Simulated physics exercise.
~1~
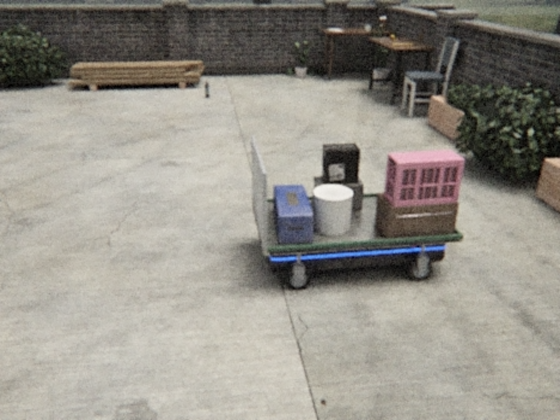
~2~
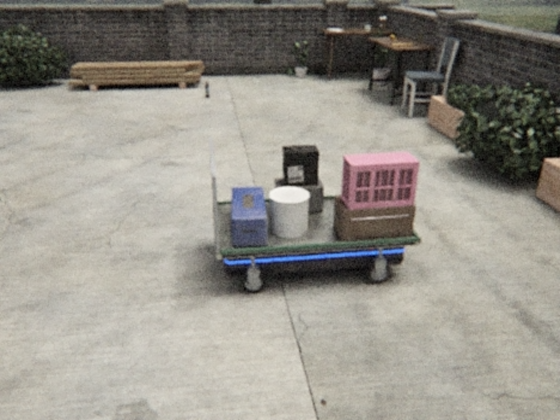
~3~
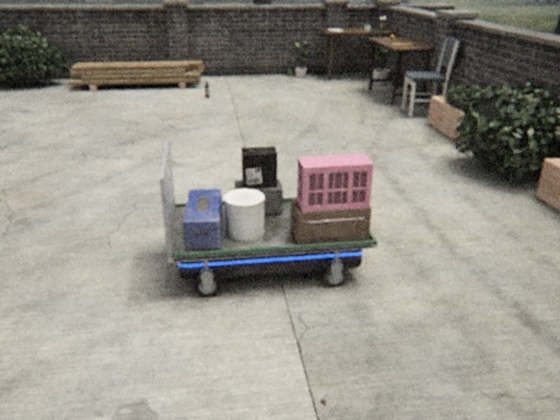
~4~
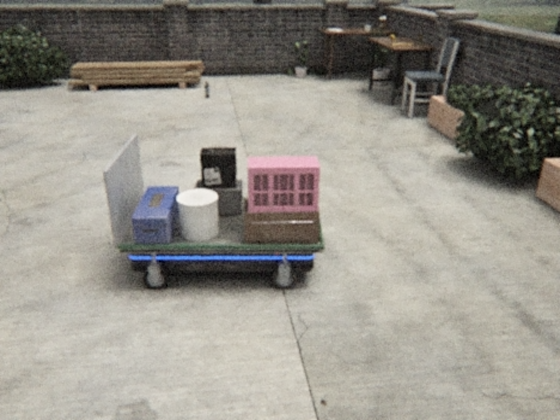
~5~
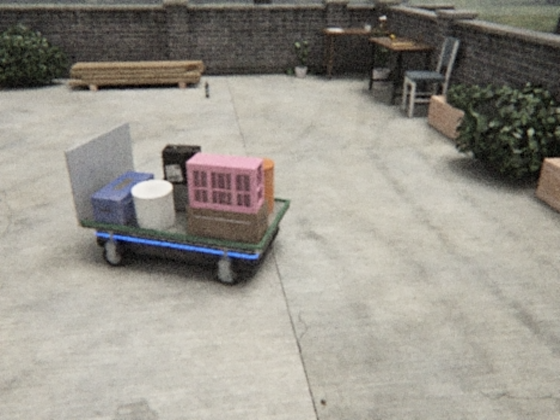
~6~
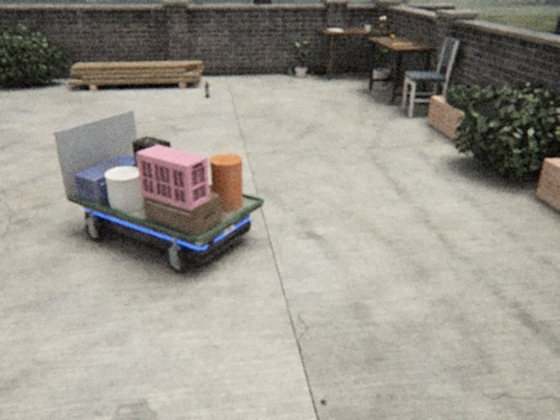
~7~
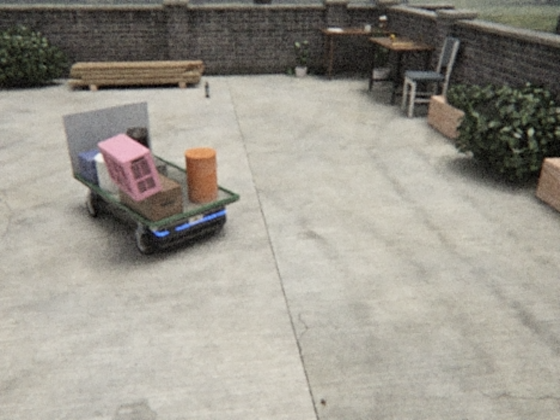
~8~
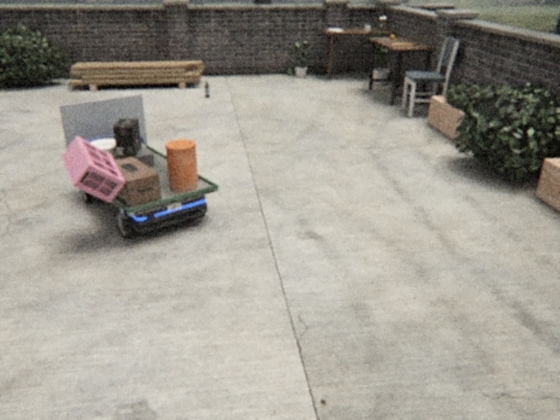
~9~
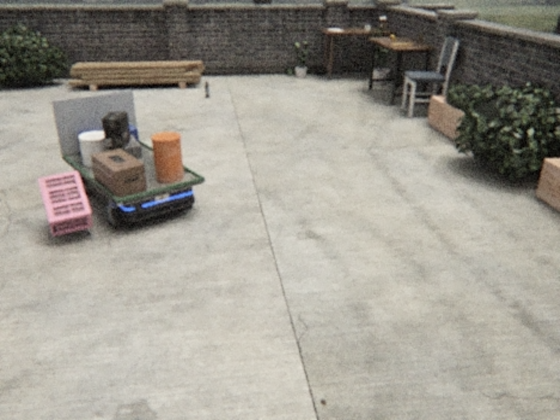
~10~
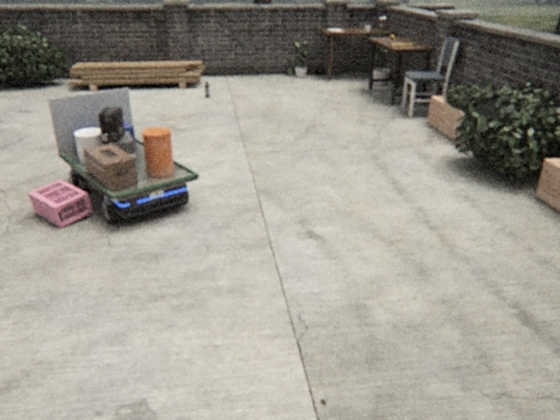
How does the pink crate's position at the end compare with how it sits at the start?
At the start the pink crate sits upright on top of the brown toolbox on the cart. At the end it lies on its side on the concrete, to the left of the cart.
